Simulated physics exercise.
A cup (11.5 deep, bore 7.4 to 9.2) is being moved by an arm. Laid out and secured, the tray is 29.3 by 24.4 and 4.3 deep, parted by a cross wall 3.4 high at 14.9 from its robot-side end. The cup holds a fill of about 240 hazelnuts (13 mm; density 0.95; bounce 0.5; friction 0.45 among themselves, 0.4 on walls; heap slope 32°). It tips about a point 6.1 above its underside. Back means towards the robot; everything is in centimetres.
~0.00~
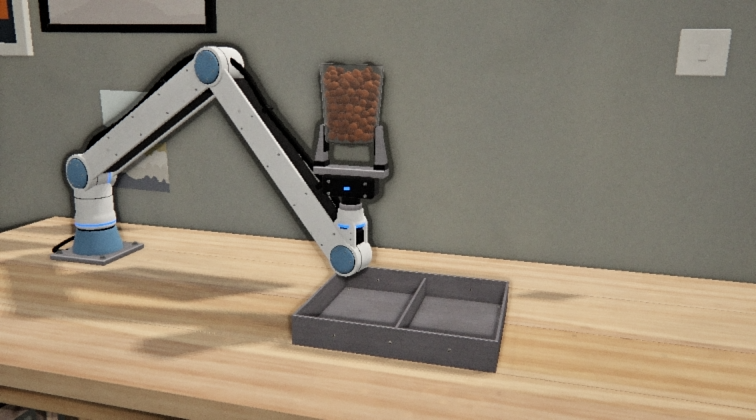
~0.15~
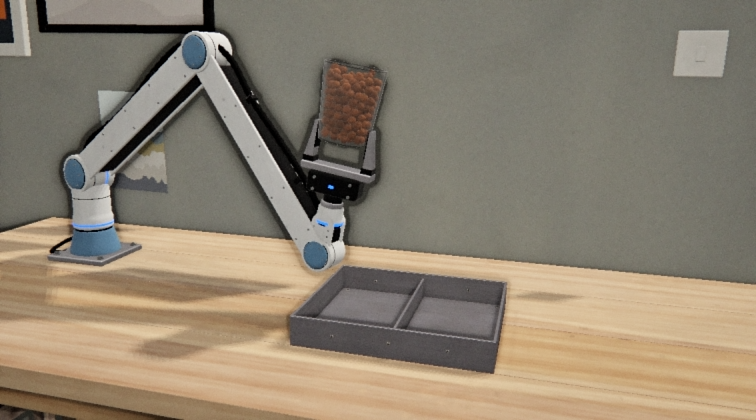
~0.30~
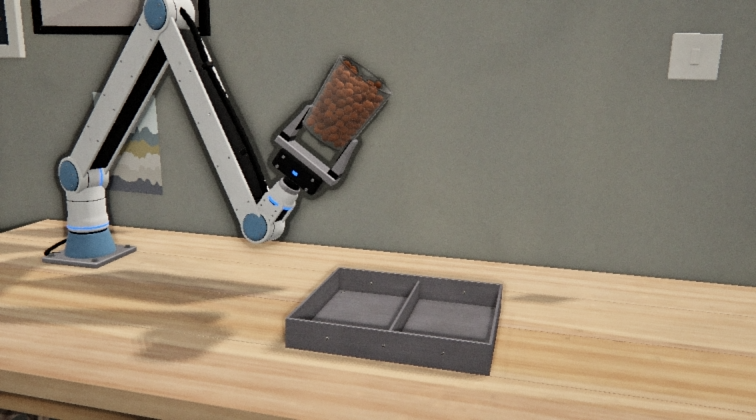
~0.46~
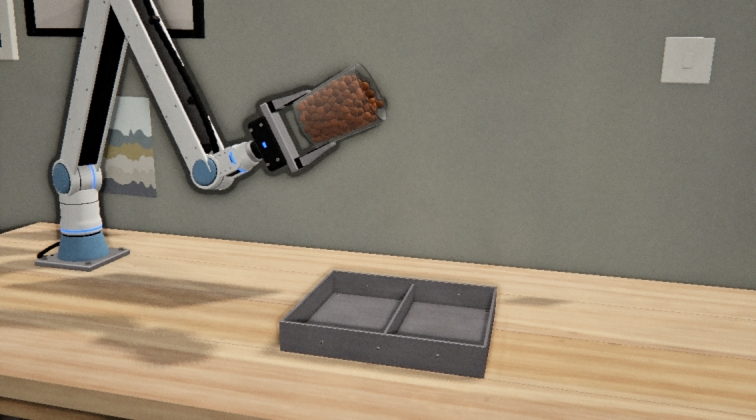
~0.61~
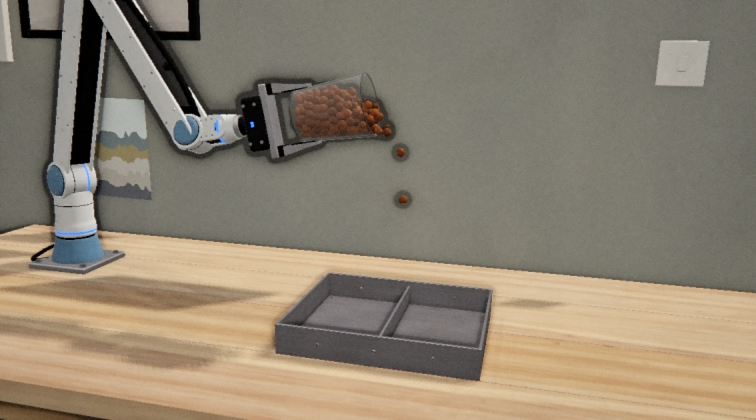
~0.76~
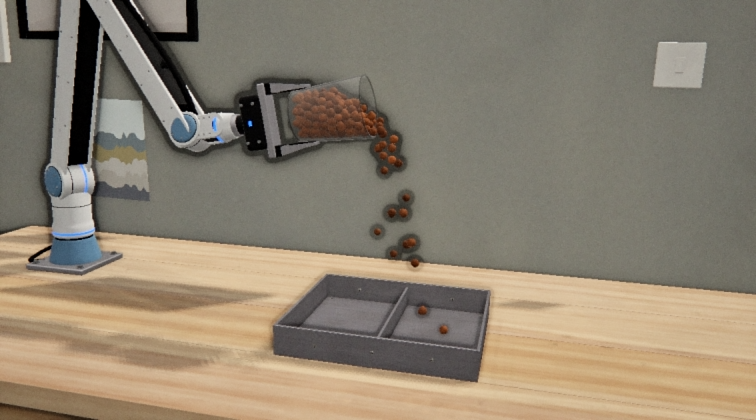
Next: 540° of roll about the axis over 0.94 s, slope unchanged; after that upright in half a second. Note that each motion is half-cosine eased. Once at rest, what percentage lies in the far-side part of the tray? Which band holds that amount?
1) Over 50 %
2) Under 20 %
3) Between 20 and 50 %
Between 20 and 50 %.
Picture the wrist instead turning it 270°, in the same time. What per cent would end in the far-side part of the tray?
Roughly 30 %.
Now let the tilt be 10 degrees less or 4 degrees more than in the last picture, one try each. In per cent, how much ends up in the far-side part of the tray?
About 15 and 45 per cent.
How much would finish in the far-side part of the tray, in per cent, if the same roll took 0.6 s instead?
Then roughly 20 %.
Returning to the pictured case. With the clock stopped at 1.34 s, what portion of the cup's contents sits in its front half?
I'd put it at about 35 per cent.
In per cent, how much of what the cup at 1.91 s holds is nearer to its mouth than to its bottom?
35 %, roughly.
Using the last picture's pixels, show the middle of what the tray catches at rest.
I'd place it near (434, 331) in the last picture.
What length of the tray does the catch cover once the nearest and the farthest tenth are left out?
That stretch is roughly 20 cm long.
After 1.34 s, tipped 80°, highest piece 39 above the table; 180 in the cup, 34 in the far-side part, 10 in the robot-side part, 1 on the table or floor, 18 in flight or on a rim.
After 1.91 s, tipped 49°, highest piece 37 above the table; 144 in the cup, 71 in the far-side part, 16 in the robot-side part, 4 on the table or floor, 8 in flight or on a rim.
After 2.40 s, upright, highest piece 39 above the table; 144 in the cup, 76 in the far-side part, 16 in the robot-side part, 7 on the table or floor.
After 3.10 s, upright, highest piece 39 above the table; 144 in the cup, 76 in the far-side part, 16 in the robot-side part, 7 on the table or floor.
In the end, 144 in the cup, 76 in the far-side part, 16 in the robot-side part, 7 on the table or floor. That is 31 % in the far-side part of the tray.
